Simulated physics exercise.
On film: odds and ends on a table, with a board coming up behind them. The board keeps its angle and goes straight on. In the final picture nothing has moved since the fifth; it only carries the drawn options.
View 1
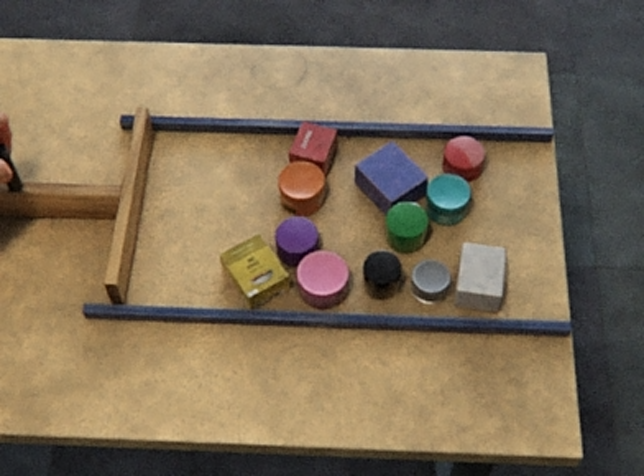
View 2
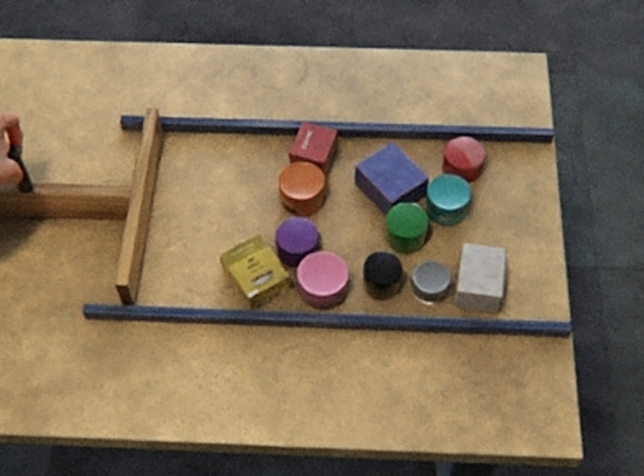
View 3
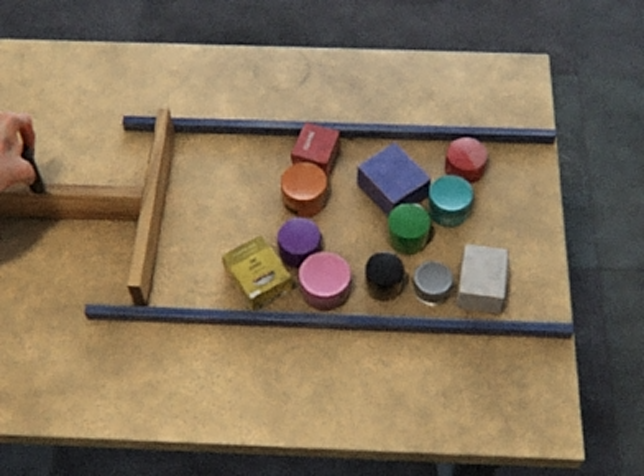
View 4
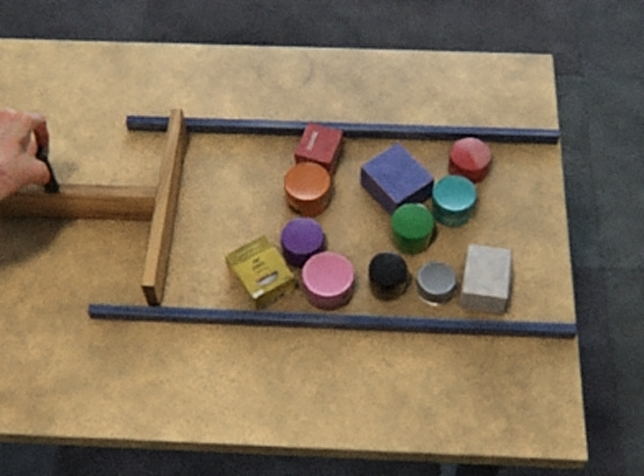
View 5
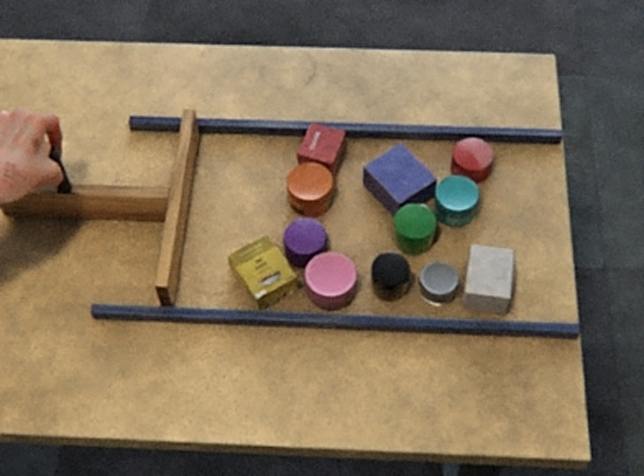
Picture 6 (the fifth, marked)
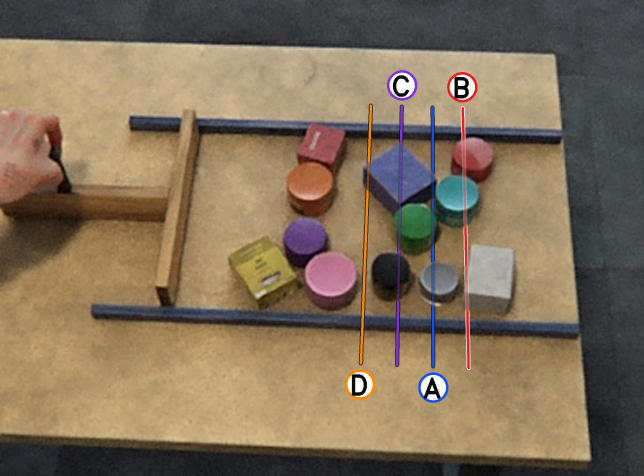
A hand at the left edge grips the handle of a wooden pusher on a tan tabletop, seen from above, with dark floor beyond. Between two dark blue rails sit red, orange, purple, yellow and pink pieces nearer the board, and blue, green, black, teal, grey, white and red ones farther right. The hand slides the board steadily rightward, the objects staying put, while the view shifts very slightly.
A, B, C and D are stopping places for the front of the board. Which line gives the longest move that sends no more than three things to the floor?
No fourth one falls up to B.
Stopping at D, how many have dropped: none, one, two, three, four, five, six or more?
By then, none.
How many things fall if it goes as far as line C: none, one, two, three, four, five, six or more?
The count is none.
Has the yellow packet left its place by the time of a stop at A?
By then, yes.
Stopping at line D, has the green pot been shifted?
Yes.
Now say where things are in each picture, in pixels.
The first picture shows yellow packet (255, 272); orange tub (302, 189); purple tin (297, 242).
The second picture shows board (137, 191); white block (480, 278).
The third picture shows board (150, 192); green pot (408, 230).
The fourth picture shows board (163, 192); red tin (470, 161).
The fifth picture shows board (176, 192); red packet (322, 151); blue block (399, 181); grey tin (439, 284).
On the marked copy, A at (433, 227); B at (465, 228); C at (400, 225); D at (366, 224).
Taking B. A third of the way, board (279, 196); yellow packet (304, 283); pink jar (354, 285).
Two thirds of the way, board (383, 200); white block (520, 280); red tin (487, 154).
When it is over, board (464, 202); turquoise tub over the edge; white block over the edge; three fallen.
As for the rest, A is within the limit but short; C is within the limit but short; D is within the limit but short.
